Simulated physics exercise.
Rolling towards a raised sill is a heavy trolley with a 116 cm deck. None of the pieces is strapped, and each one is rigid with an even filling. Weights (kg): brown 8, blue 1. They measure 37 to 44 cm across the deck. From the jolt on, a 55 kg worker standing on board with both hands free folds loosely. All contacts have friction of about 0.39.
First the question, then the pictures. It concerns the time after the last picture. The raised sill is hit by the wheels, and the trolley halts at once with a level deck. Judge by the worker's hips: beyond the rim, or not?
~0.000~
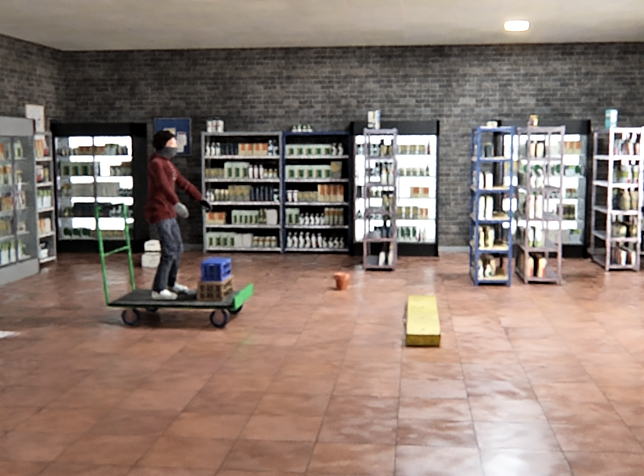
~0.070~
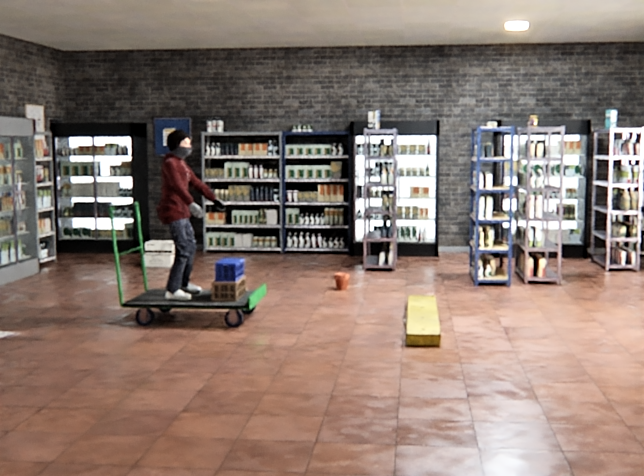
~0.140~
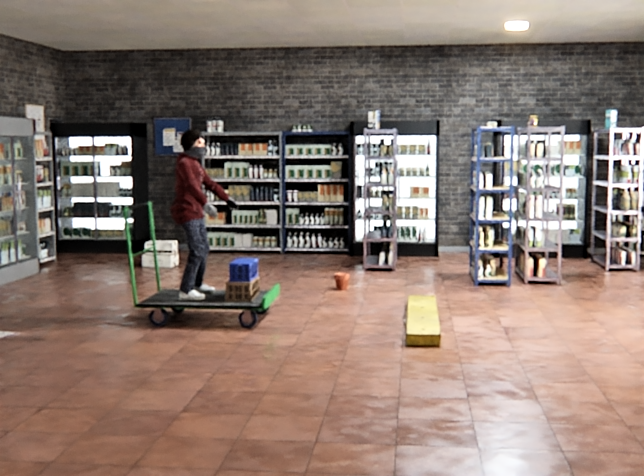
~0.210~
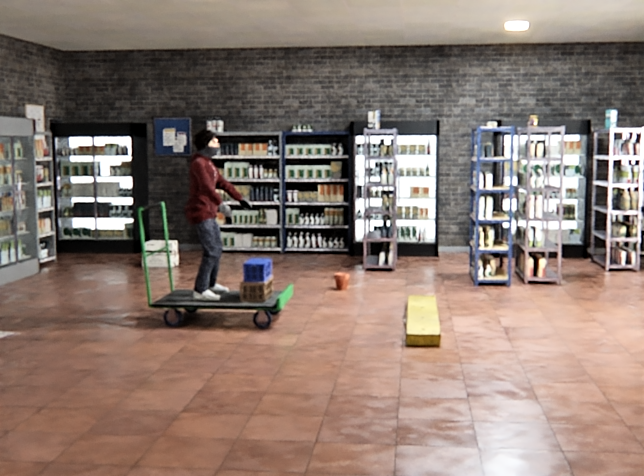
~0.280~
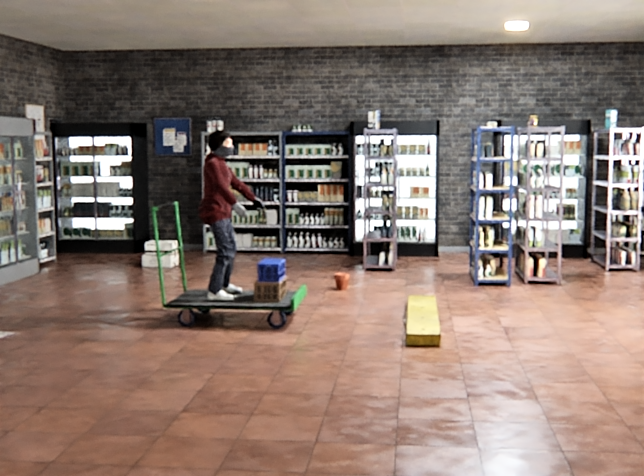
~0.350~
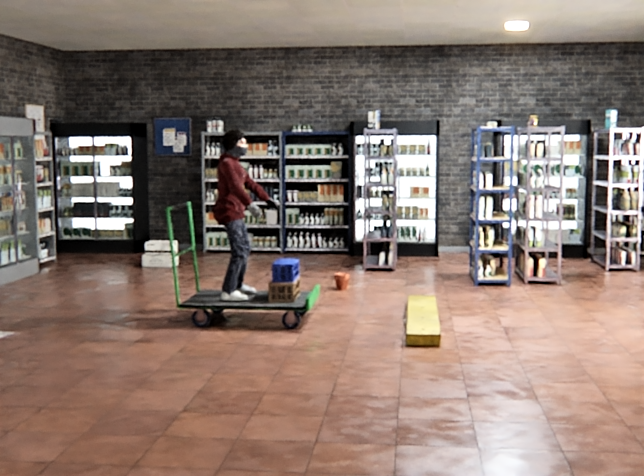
It quits the deck.
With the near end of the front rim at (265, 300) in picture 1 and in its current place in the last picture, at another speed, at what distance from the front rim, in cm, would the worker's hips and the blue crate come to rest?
Result: Hips at 70 behind, blue at 0 past.
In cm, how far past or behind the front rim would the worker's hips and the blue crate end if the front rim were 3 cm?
Both go over - hips 110 cm past, blue 140 cm past.
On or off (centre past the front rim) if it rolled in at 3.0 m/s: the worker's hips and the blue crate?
In that case hips off, blue off.
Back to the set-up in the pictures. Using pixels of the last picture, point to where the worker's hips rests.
(512, 318).
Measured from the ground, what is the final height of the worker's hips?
They end up some 15 cm off the ground.
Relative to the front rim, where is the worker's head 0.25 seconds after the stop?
Position: Approx. 30 cm behind the front rim.
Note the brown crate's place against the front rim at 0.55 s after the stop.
Some 15 cm behind it.
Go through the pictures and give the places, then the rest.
Hips (161, 212), brown crate (215, 288), rim corner (234, 305); 162 cm still to roll, in the first frame.
Hips (174, 212), brown crate (229, 288), rim corner (249, 306); 149 cm still to roll, in the second frame.
Hips (188, 212), brown crate (243, 288), rim corner (264, 306); 135 cm still to roll, in the third frame.
Hips (202, 212), brown crate (257, 288), rim corner (278, 306); 122 cm still to roll, in the fourth frame.
Hips (216, 212), brown crate (271, 289), rim corner (293, 307); 109 cm still to roll, in the fifth frame.
Hips (230, 212), brown crate (285, 289), rim corner (308, 307); 95 cm still to roll. Speed about 1.9 m/s, in the sixth frame.
After 0.85 s the deck stops.
After 1.10 s the worker's hips are 34 cm behind the rim, near (380, 240) in the last picture's view.
After 1.40 s the worker's hips are 13 cm behind the rim, near (403, 237) in the last picture's view.
After 1.85 s the worker's hips are 39 cm past the rim, near (460, 280) in the last picture's view.
When all is still (4.3 s), past the rim, blue crate and the worker's hips; behind it, brown crate.
